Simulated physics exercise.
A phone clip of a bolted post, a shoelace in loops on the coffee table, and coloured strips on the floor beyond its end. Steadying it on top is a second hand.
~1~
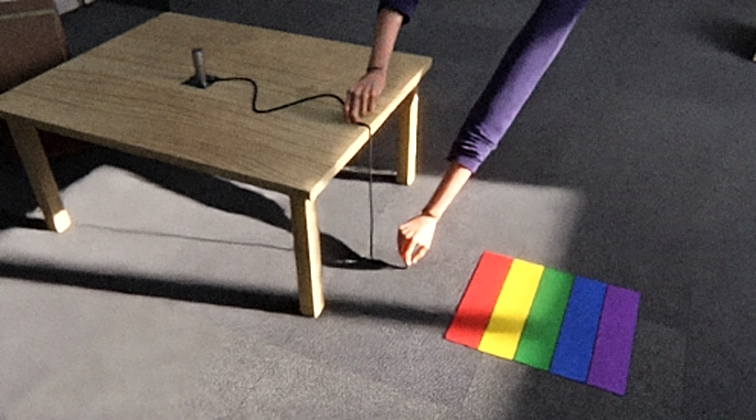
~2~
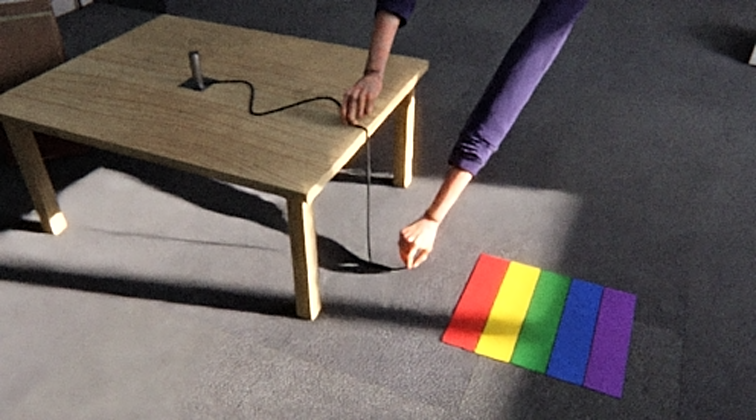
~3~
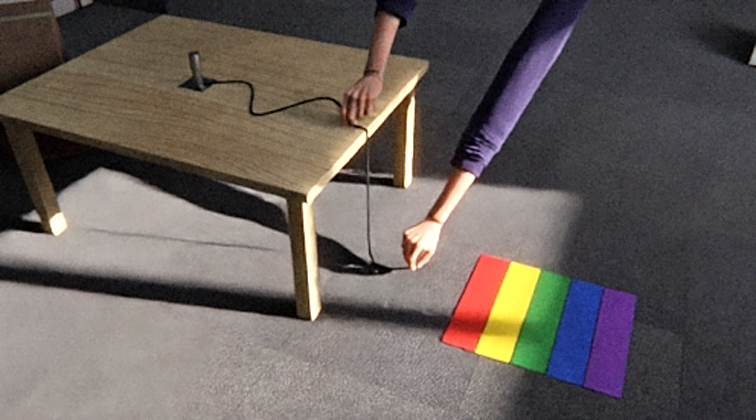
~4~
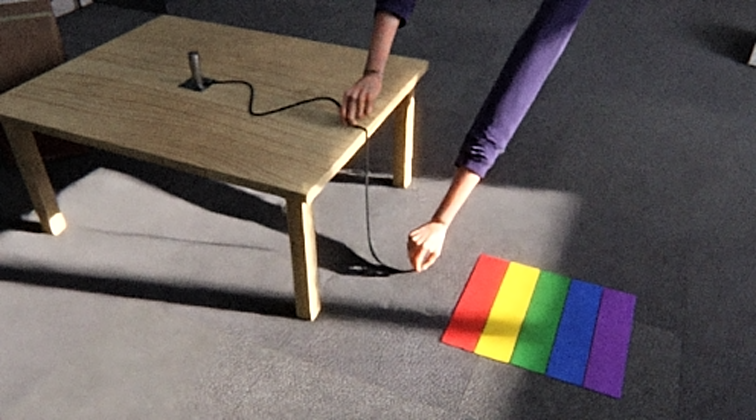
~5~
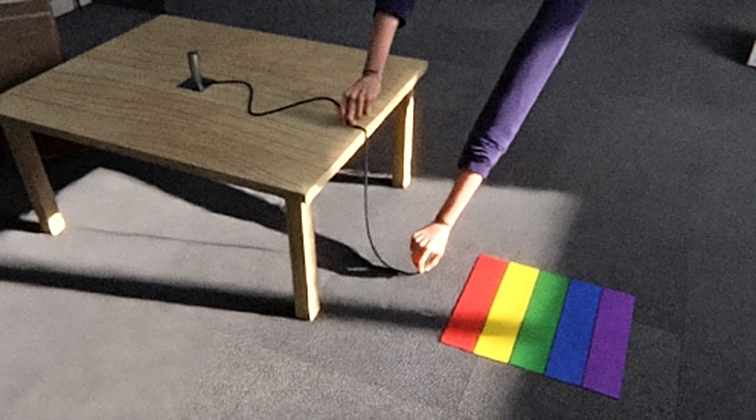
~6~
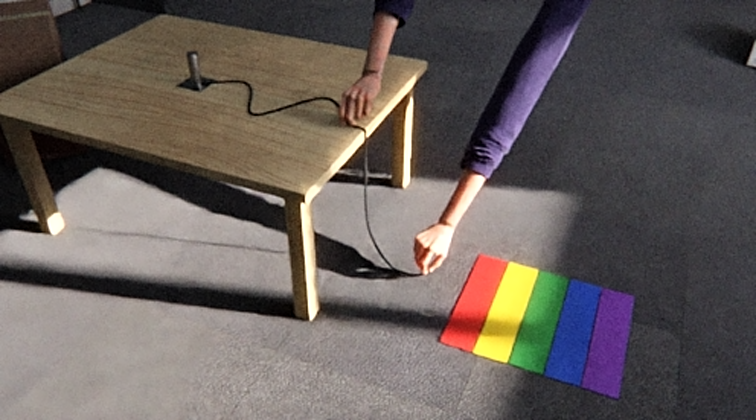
A hand at the end of a purple sleeve draws the tip of a dark shoelace slightly rightward along a grey carpeted floor, seen from above at an angle. The lace winds across a wooden coffee table, where another hand rests at the edge, and red, yellow, green, blue and purple strips lie at right. The hanging length bows gently outward while the camera stays almost still.
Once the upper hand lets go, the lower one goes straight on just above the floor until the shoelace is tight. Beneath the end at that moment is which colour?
Beneath it is purple.
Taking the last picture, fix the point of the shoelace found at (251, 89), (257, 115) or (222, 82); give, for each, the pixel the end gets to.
Taking them in turn, I'd expect around (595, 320), (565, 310) and finally (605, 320).
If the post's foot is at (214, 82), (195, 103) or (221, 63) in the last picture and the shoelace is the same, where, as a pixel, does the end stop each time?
(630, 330), (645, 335) and (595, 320).
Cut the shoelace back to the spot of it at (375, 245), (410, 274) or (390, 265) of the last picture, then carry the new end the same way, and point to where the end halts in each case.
The three cuts give roughly (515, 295), (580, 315) and (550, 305) respectively.
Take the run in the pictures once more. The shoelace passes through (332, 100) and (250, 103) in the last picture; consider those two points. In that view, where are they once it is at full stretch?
Result - first point (376, 137), second point (277, 104).
Soon after, end near (546, 305); over green.
After that, end near (588, 316); over blue.
At the stop, end near (612, 324); over purple. It gets as far as the purple strip.
